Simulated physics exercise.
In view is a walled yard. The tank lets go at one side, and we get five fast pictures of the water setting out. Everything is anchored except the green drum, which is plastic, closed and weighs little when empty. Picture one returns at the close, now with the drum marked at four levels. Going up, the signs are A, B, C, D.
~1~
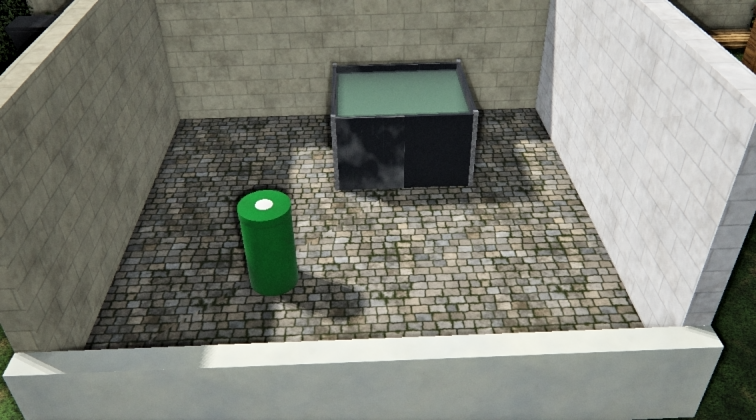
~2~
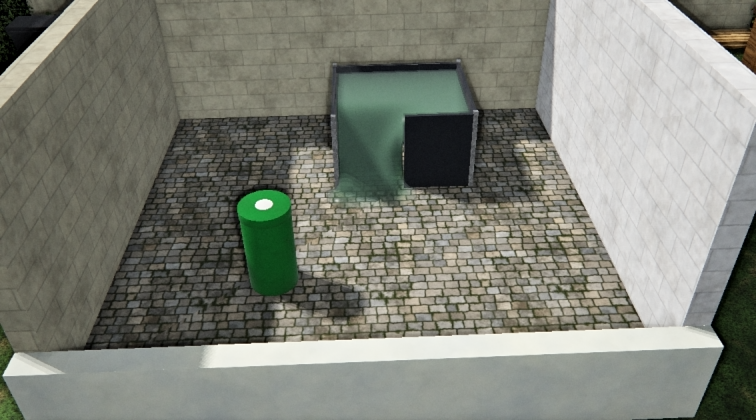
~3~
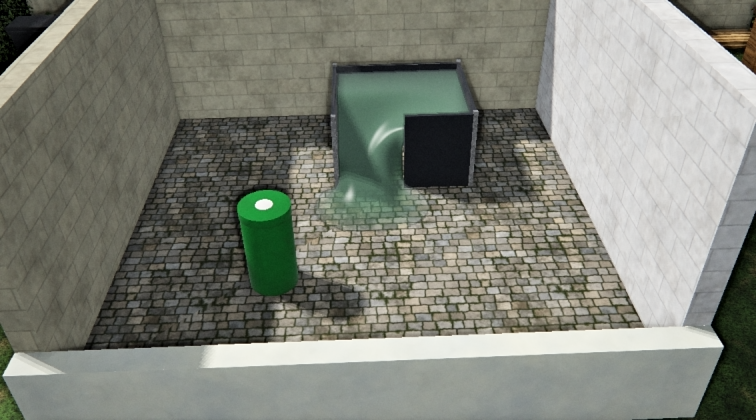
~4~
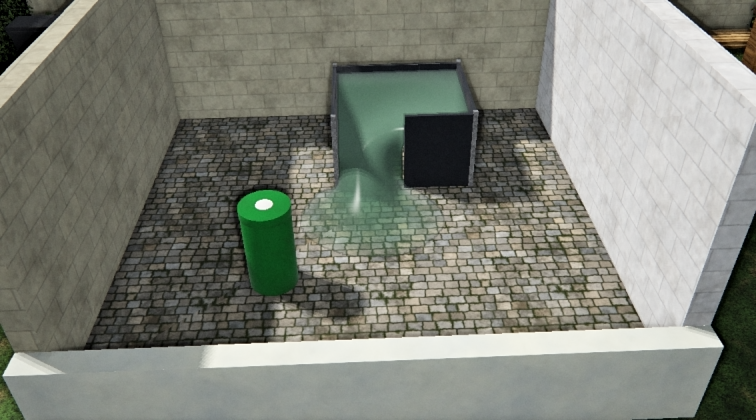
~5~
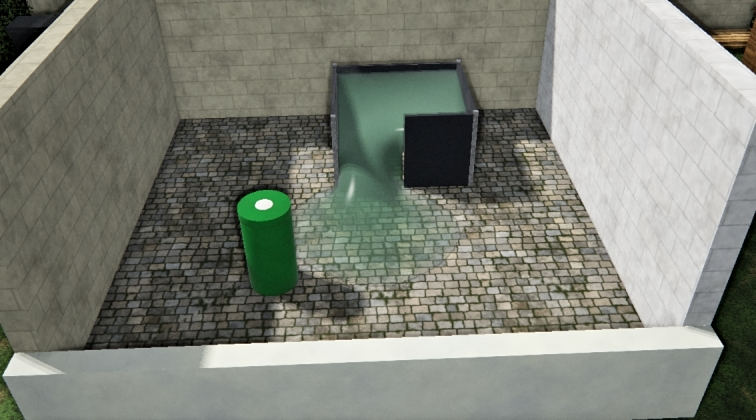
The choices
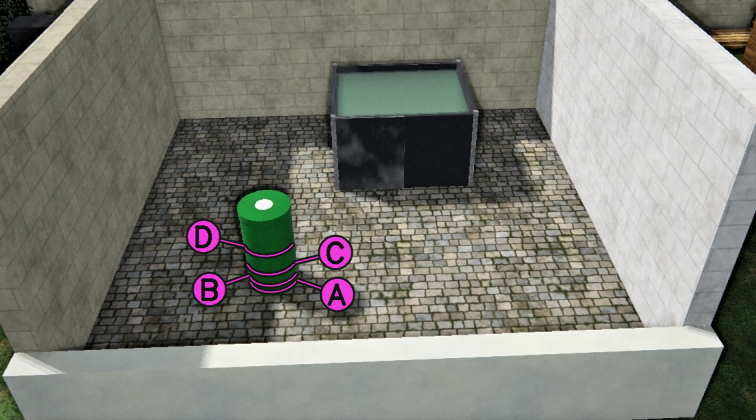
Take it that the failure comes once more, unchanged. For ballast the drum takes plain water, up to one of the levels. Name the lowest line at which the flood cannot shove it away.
I would pick line D.
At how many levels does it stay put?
One of the four.
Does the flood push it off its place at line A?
Yes, it does.
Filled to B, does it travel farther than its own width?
Yes.
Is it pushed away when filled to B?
Yes.
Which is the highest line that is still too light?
Line C.
On the marked copy, A at (272, 292); B at (271, 285); C at (269, 274); D at (266, 256); from the bottom up A, B, C, D.
If A is chosen, it is pushed about 5 times its own width away.
If B is chosen, it is pushed about 3 times its own width away.
If C is chosen, it is pushed about its own width away.
If D is chosen, it shifts by a finger or two and stays.
